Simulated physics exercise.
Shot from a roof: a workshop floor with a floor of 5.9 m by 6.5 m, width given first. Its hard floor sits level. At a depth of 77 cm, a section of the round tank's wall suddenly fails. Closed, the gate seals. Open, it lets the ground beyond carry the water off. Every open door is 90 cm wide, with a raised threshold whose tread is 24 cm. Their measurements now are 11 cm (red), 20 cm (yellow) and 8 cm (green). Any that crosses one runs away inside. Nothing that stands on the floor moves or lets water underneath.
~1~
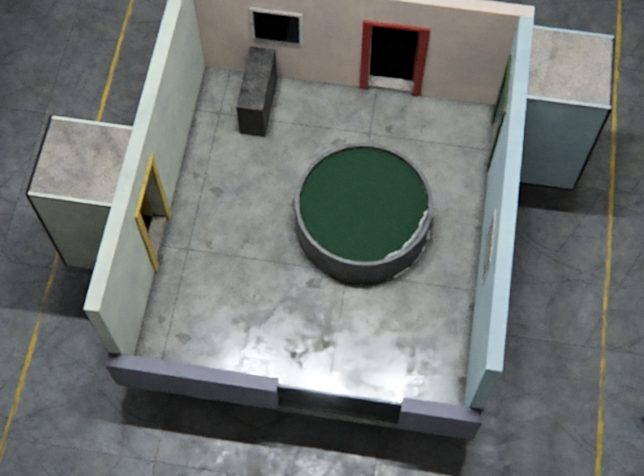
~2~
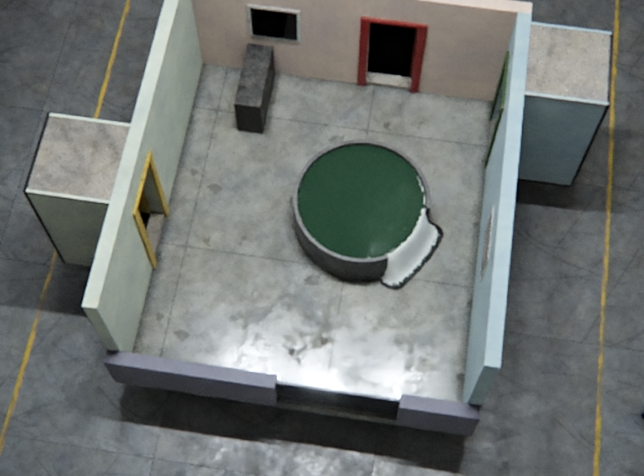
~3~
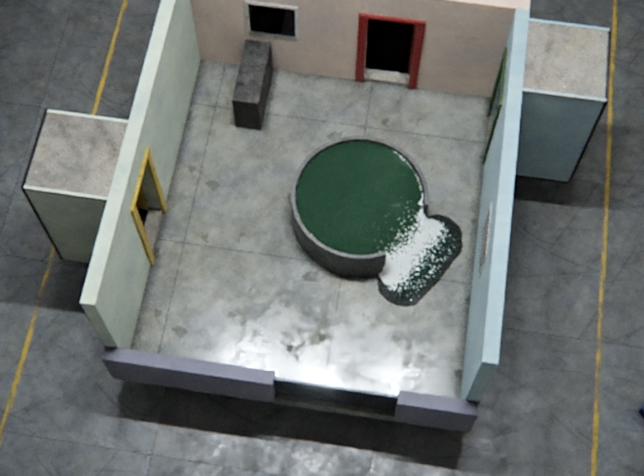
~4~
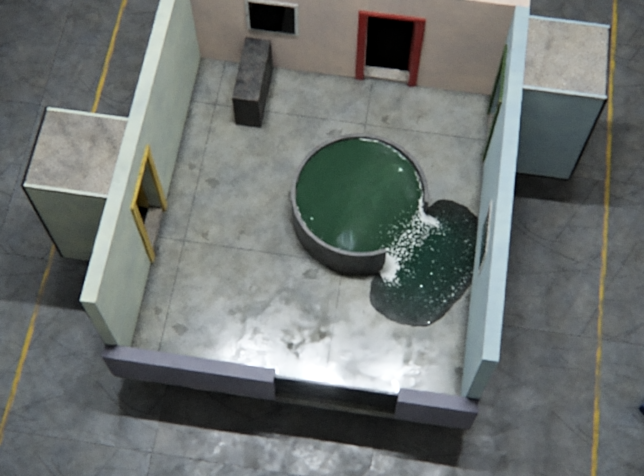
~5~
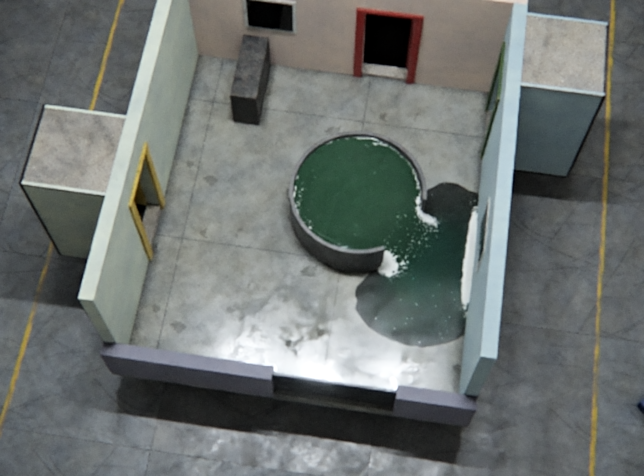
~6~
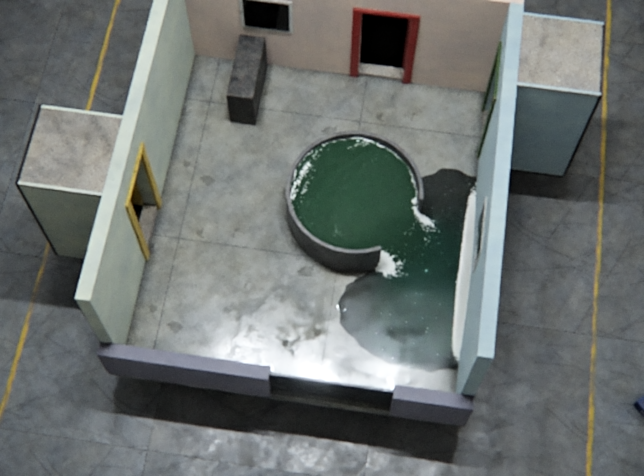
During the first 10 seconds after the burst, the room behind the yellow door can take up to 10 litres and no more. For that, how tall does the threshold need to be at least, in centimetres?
About 13 centimetres.
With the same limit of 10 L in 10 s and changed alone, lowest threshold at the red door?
Red - roughly 7.5 cm.
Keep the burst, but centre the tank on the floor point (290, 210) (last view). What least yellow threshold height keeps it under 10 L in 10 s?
That setup calls for roughly 11.0 cm.
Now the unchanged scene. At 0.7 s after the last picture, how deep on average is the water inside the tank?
Around 49 cm on average.
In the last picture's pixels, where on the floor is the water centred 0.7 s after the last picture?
About (381, 240).
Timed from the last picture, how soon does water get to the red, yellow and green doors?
Red: 2.0 s; yellow: 2.8 s; green: 0.5 s.
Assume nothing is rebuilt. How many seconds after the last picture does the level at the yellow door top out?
The depth peaks at about 3.5 seconds.
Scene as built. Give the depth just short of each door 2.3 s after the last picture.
Door depths (cm): Red = 11, yellow = 0, green = 4.
Then, 0.7 s after the last picture water covers 20 % of the floor, deepest (55 cm) near (447, 406); it has not reached the yellow door.
Then, 2.3 s after the last picture water covers 60 % of the floor, deepest (39 cm) near (447, 406); it has not reached the yellow door.
Then, 9.3 s after the last picture water covers 100 % of the floor, deepest (20 cm) near (181, 115); 10 cm at the yellow door, 0 litres in over its 20 cm threshold.
At the yellow door as built, the water peaked near 16 cm, 3.5 s after the last picture.
Run again over the same 10 s with other heights there, 32 litres in over 10.5 cm, 4 litres over 14 cm. The limit of 10 litres is kept from about 13 cm up.
